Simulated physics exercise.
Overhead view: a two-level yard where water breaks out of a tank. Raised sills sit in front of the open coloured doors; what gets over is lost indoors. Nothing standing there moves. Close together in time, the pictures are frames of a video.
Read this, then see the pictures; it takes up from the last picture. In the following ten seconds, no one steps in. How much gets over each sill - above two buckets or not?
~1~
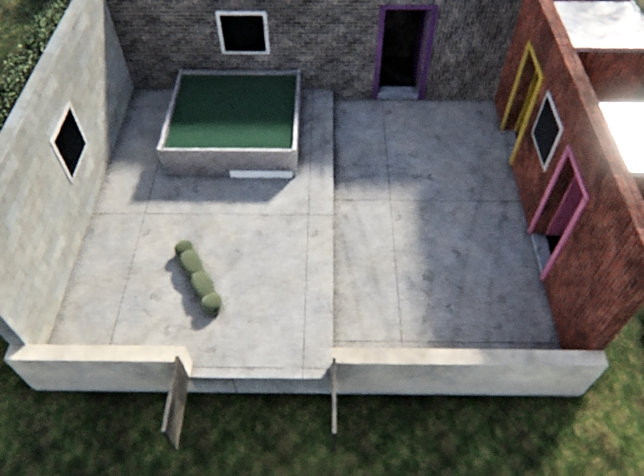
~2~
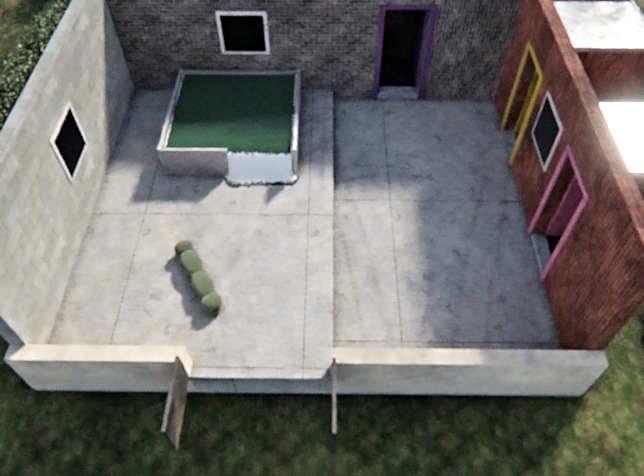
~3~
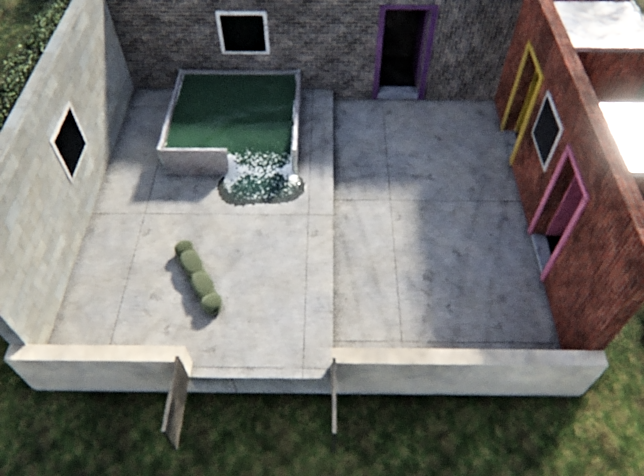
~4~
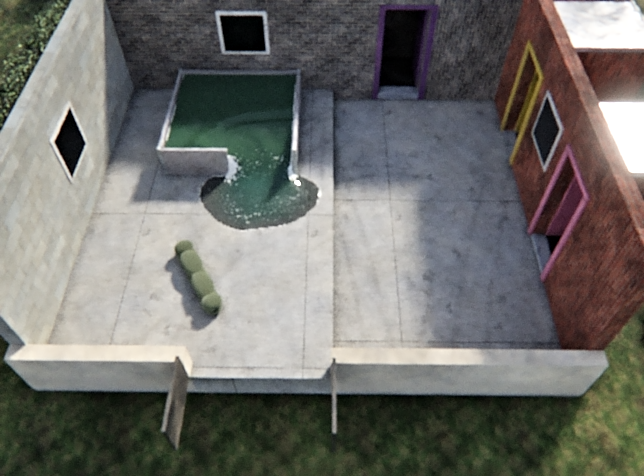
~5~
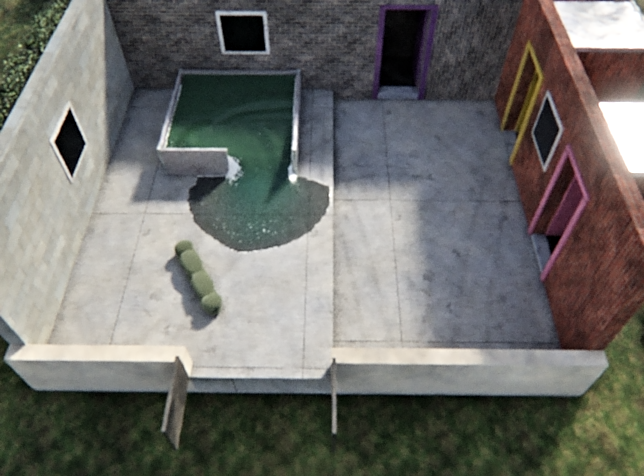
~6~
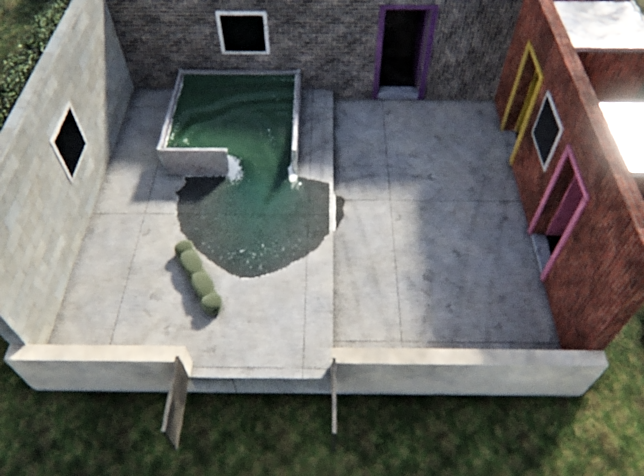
Outcome: The pink door keeps it to two buckets; the purple door keeps it to two buckets; the yellow door keeps it to two buckets.
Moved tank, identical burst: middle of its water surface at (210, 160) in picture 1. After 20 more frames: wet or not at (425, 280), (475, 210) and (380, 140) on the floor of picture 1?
The three spots read left dry, left dry, left dry.
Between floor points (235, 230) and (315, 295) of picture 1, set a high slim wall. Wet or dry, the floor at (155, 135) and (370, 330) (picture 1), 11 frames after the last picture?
Result by location - first parched, second soaked.
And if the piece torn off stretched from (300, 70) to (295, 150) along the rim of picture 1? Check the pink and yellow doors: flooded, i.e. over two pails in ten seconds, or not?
The pink one ends up above, and the yellow one ends up above.
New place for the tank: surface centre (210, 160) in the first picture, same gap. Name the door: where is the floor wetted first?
Answer: The door marked pink.
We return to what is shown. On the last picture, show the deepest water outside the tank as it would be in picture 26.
Deepest point: About (560, 373).
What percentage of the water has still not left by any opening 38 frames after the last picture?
About 74 per cent.
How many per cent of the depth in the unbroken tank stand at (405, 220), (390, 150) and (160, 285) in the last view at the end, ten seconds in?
My figures are about 6, 4 and 2 percent.
A moment on, water covers 20 % of the floor; the pink door not reached, the purple door not reached, the yellow door not reached.
Next, water covers 30 % of the floor; the pink door not reached, the purple door not reached, the yellow door not reached.
Then, water covers 40 % of the floor; the pink door not reached, the purple door not reached, the yellow door not reached.
Later, water covers 55 % of the floor; the pink door wet at the sill, nothing in, the purple door not reached, the yellow door wet at the sill, nothing in.
In the end, water covers 75 % of the floor; the pink door wet at the sill, nothing in, the purple door wet at the sill, nothing in, the yellow door wet at the sill, nothing in.
